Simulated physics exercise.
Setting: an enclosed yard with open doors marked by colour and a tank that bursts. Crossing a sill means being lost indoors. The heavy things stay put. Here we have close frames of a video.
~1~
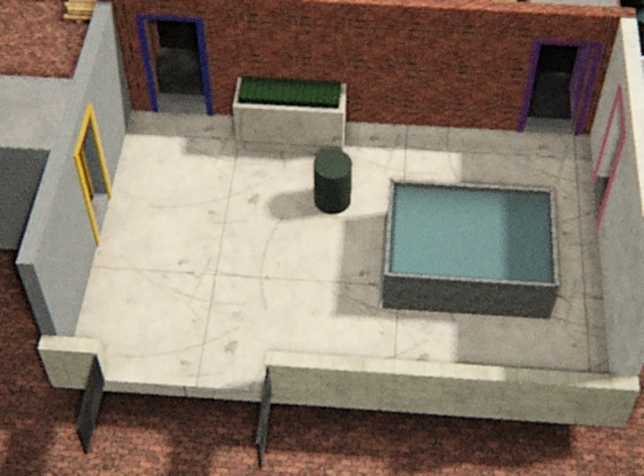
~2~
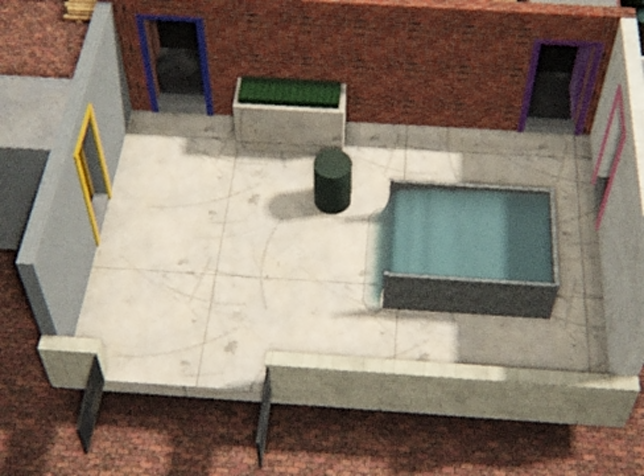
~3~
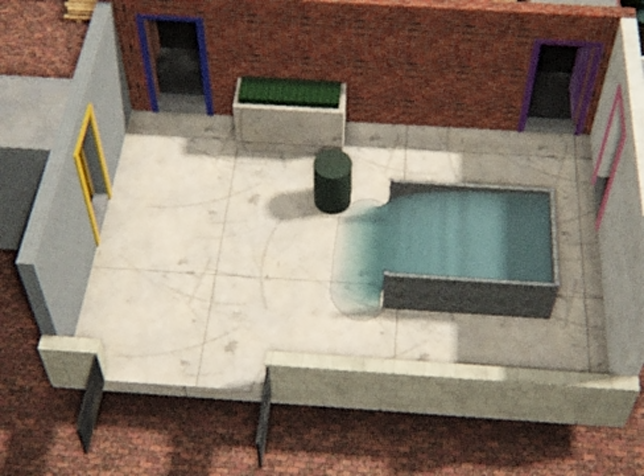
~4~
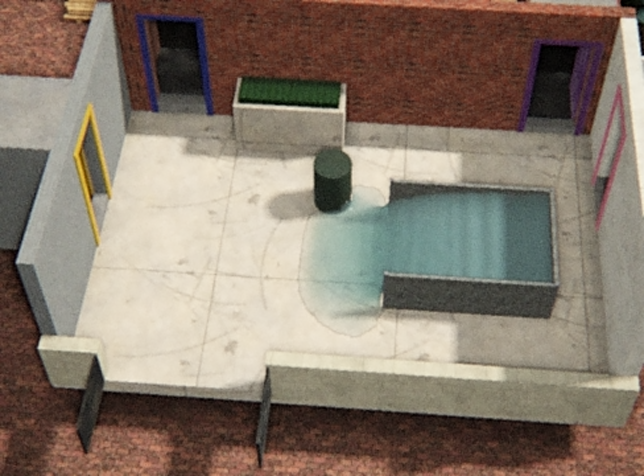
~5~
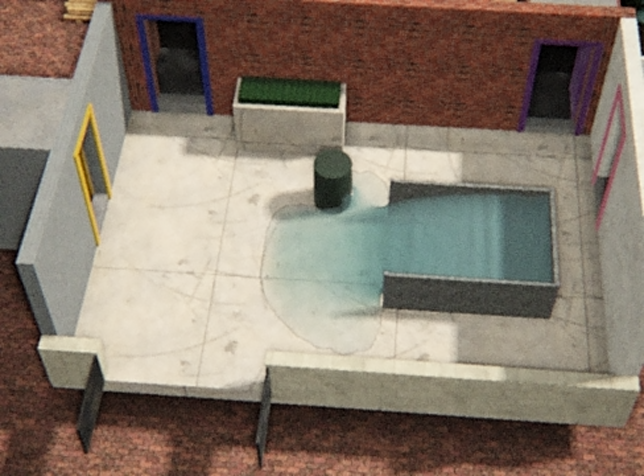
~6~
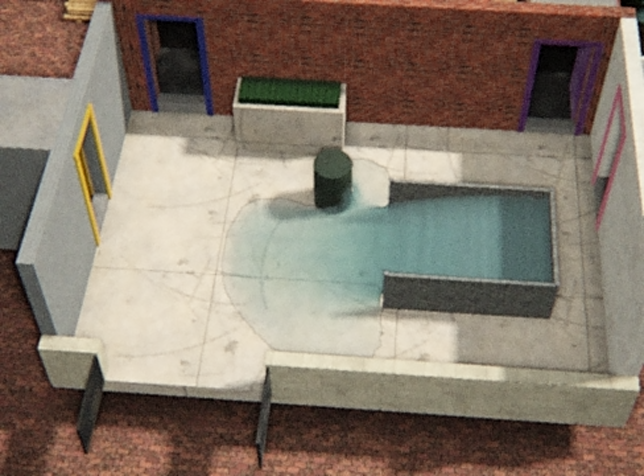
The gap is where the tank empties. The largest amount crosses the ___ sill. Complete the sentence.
The largest amount crosses the yellow sill.
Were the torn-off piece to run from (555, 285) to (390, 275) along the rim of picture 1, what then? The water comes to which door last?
I'd go with the door marked blue.
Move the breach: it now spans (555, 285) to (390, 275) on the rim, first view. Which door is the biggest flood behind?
Greatest inflow: The one in purple.
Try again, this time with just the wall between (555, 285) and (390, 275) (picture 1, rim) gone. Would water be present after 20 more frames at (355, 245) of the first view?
The point is left dry.
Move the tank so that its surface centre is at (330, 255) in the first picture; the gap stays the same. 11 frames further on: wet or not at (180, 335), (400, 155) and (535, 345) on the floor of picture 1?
Result, in order: Affected; unaffected; unaffected.
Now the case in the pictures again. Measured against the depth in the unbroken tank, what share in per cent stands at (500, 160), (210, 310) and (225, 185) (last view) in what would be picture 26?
About 2 per cent, then 8 per cent, then 4 per cent.
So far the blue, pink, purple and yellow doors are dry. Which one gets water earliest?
Answer: The yellow-painted one.
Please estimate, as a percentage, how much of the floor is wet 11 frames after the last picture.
By my count, 60 percent.
A moment on, water covers 45 % of the floor; yellow door wet at the sill, nothing in, blue door not reached, purple door not reached, pink door not reached.
Next, water covers 60 % of the floor; yellow door some in, blue door not reached, purple door not reached, pink door not reached.
Then, water covers 70 % of the floor; yellow door a lot in, blue door wet at the sill, nothing in, purple door wet at the sill, nothing in, pink door not reached.
Later, water covers 75 % of the floor; yellow door a lot in, blue door wet at the sill, nothing in, purple door wet at the sill, nothing in, pink door wet at the sill, nothing in.
In the end, water covers 90 % of the floor; yellow door a lot in, blue door wet at the sill, nothing in, purple door wet at the sill, nothing in, pink door wet at the sill, nothing in; the yellow door has let in the most.
